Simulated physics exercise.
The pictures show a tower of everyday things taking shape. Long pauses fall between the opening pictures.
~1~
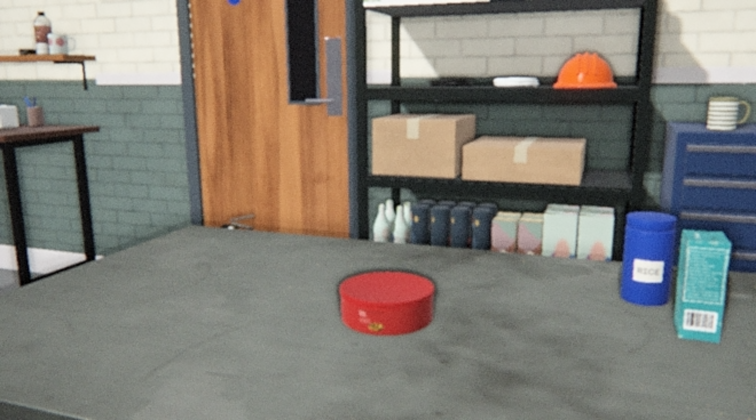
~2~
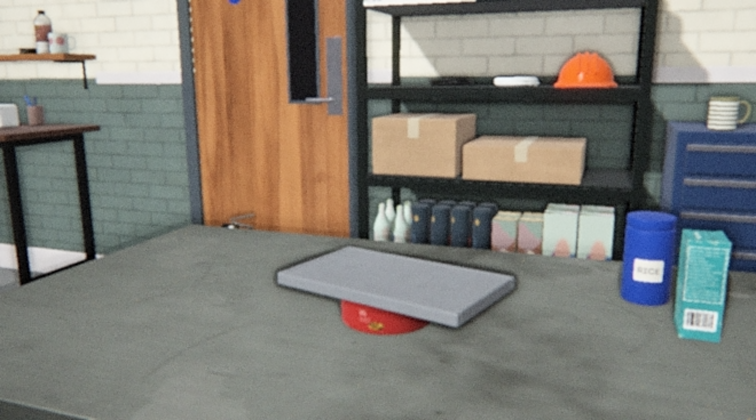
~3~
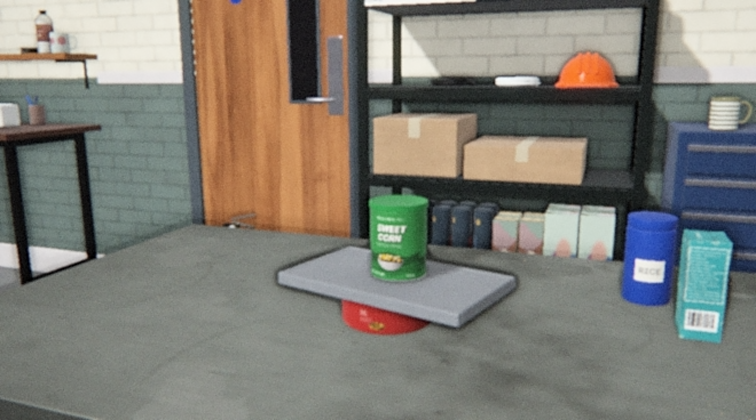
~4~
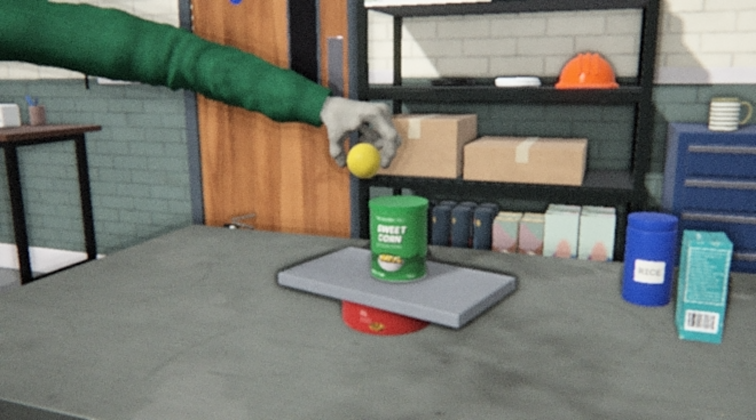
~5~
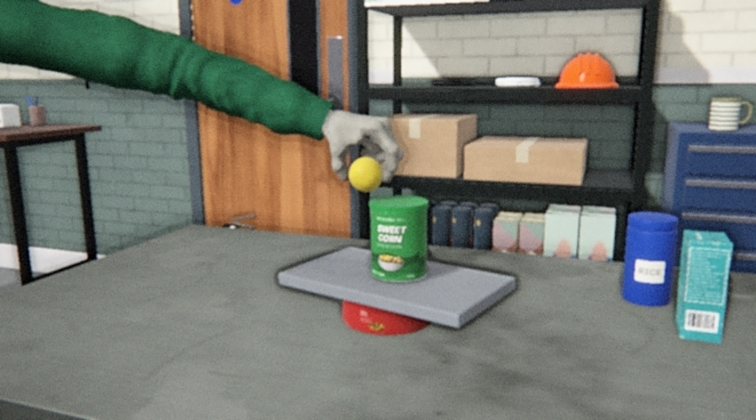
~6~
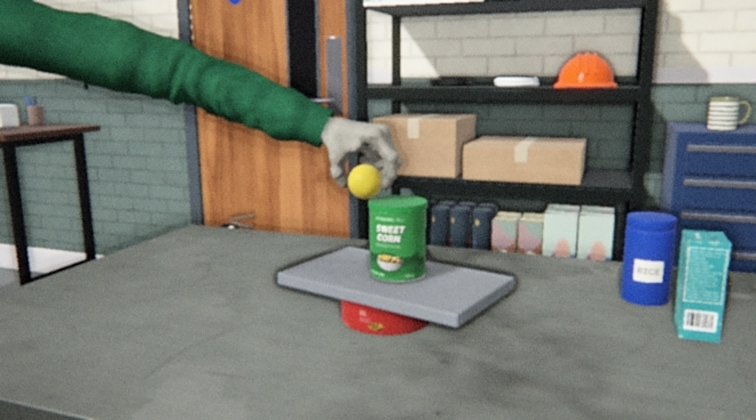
A grey tray appeared on top of a round red tin, followed by a green sweet corn can on the tray, and then a gloved hand lowered a yellow lemon slightly near the can's top.
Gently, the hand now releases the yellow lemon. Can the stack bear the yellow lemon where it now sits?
No.
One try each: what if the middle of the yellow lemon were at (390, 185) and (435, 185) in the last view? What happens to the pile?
Result 1: Pile stable; result 2: Pile falls.
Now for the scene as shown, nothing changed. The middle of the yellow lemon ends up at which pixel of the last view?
Around (341, 254).
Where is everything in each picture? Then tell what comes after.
In the first frame, the last thing is not in view yet.
In the second frame, the last thing is not in view yet; grey tray (394, 280).
In the third frame, the last thing is not in view yet.
In the fourth frame, coming down; yellow lemon (364, 161); blue jar (649, 259).
In the fifth frame, coming down; yellow lemon (366, 175); turquoise carton (702, 285).
In the sixth frame, in place under the hand; yellow lemon (365, 182); green tin (398, 239).
Then, 0.36 s later than the last frame, yellow lemon now fallen.
Then, 0.72 s later than the last frame, nothing new.
When it is over, fallen, yellow lemon; the other 5 as before. End places, in pixels of the last picture, yellow lemon near (341, 254). The pile loses its balance.
